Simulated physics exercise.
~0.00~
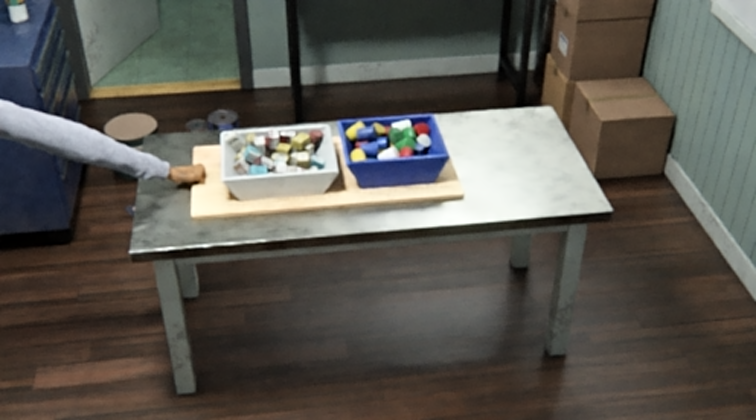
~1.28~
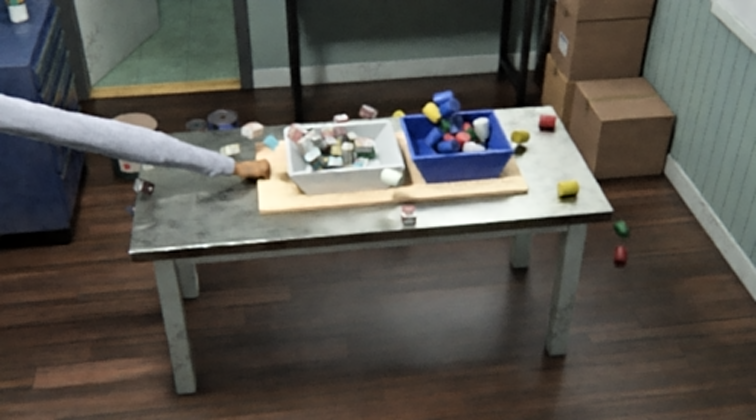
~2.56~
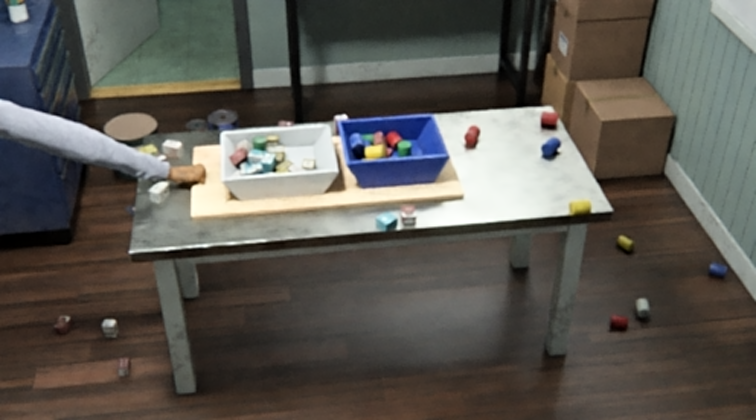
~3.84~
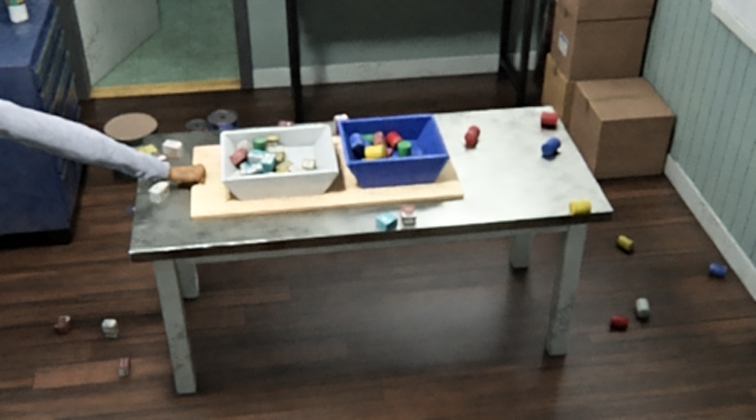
Small jars and cartons spill across the table and floor as an arm shakes two baskets.
